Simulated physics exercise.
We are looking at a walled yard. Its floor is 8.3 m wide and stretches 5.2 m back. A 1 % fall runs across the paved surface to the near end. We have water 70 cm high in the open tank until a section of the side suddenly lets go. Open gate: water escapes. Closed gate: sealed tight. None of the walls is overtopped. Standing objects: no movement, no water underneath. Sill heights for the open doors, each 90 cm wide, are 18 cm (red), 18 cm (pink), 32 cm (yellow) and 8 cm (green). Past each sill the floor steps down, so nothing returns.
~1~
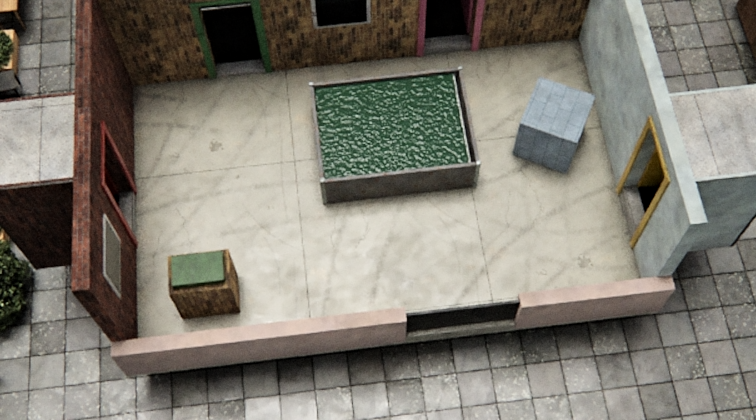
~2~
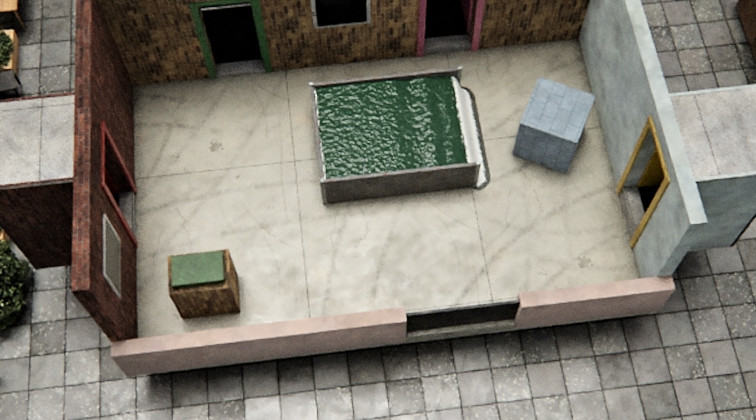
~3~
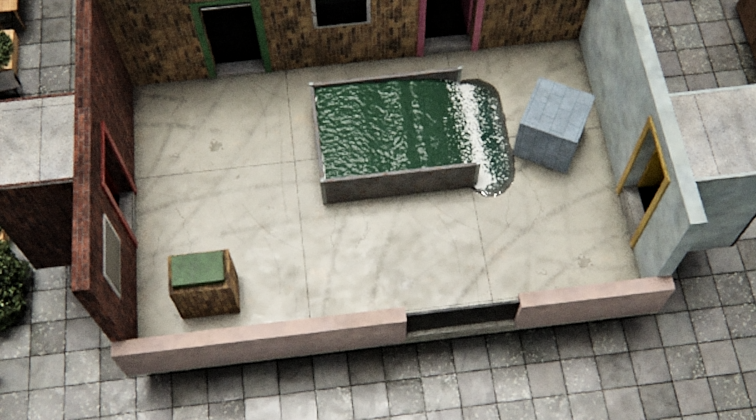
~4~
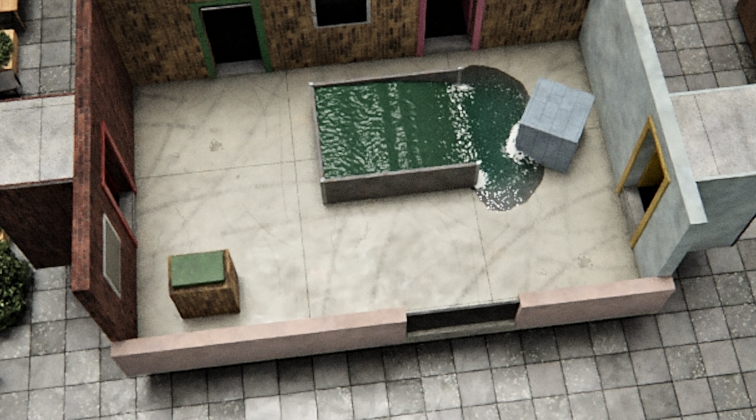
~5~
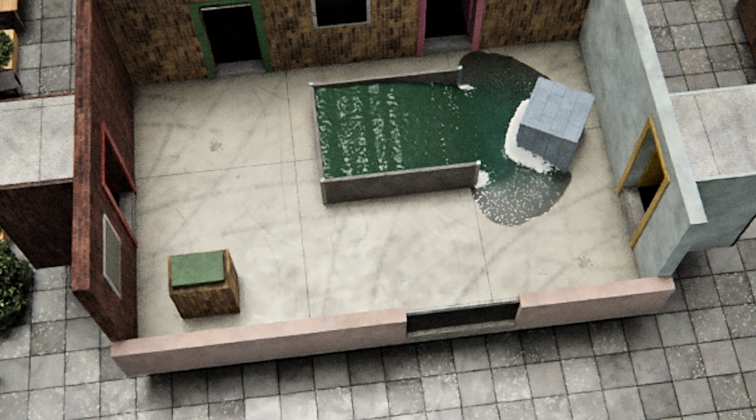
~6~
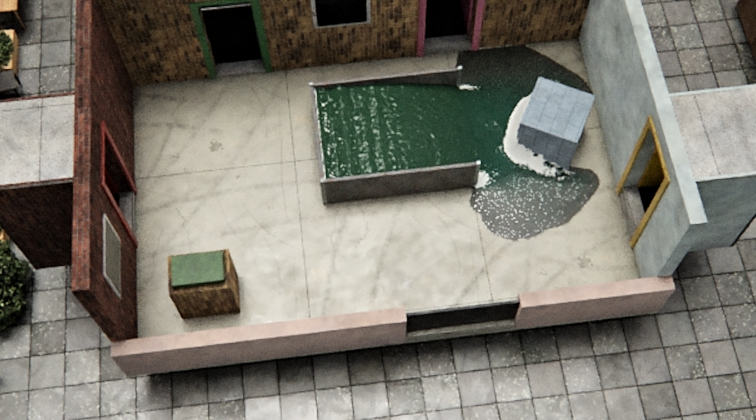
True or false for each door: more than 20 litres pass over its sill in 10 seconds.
Per door: The red door: False; the pink door: False; the yellow door: False; the green door: False.
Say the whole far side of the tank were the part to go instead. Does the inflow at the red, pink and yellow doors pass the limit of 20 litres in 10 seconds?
So red stays lower, pink tops it, yellow stays lower.
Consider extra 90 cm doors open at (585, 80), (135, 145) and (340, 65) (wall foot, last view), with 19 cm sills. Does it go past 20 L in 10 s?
In turn: Beyond it, short of it, short of it.
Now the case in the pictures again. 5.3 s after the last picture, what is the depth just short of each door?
Red 0 cm, pink 12 cm, yellow 17 cm, green 7 cm.
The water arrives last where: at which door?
Red.
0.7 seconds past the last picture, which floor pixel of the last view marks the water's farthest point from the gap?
Somewhere around (639, 274).
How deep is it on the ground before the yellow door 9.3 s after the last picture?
Close to 10.0 cm of depth.
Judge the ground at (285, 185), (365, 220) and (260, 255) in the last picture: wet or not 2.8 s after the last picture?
Point 1: Unreached; point 2: Unreached; point 3: Unreached.
Then, 0.7 s after the last picture water covers 25 % of the floor and is deepest (56 cm) near (570, 43); red door not reached, pink door 2 cm at the sill, 0 L in, yellow door 21 cm at the sill, 0 L in, green door not reached.
Then, 1.5 s after the last picture water covers 30 % of the floor and is deepest (46 cm) near (580, 42); red door not reached, pink door 7 cm at the sill, 0 L in, yellow door 25 cm at the sill, 0 L in, green door not reached.
Then, 2.8 s after the last picture water covers 45 % of the floor and is deepest (37 cm) near (623, 296); red door not reached, pink door 14 cm at the sill, 1 L in, yellow door 20 cm at the sill, 0 L in, green door not reached.
Then, 5.3 s after the last picture water covers 85 % of the floor and is deepest (26 cm) near (139, 354); red door not reached, pink door 12 cm at the sill, 2 L in, yellow door 17 cm at the sill, 0 L in, green door 7 cm at the sill, 0 L in.
Then, 9.3 s after the last picture water covers 100 % of the floor and is deepest (19 cm) near (139, 354); red door 11 cm at the sill, 0 L in, pink door 6 cm at the sill, 2 L in, yellow door 10 cm at the sill, 0 L in, green door 5 cm at the sill, 0 L in.
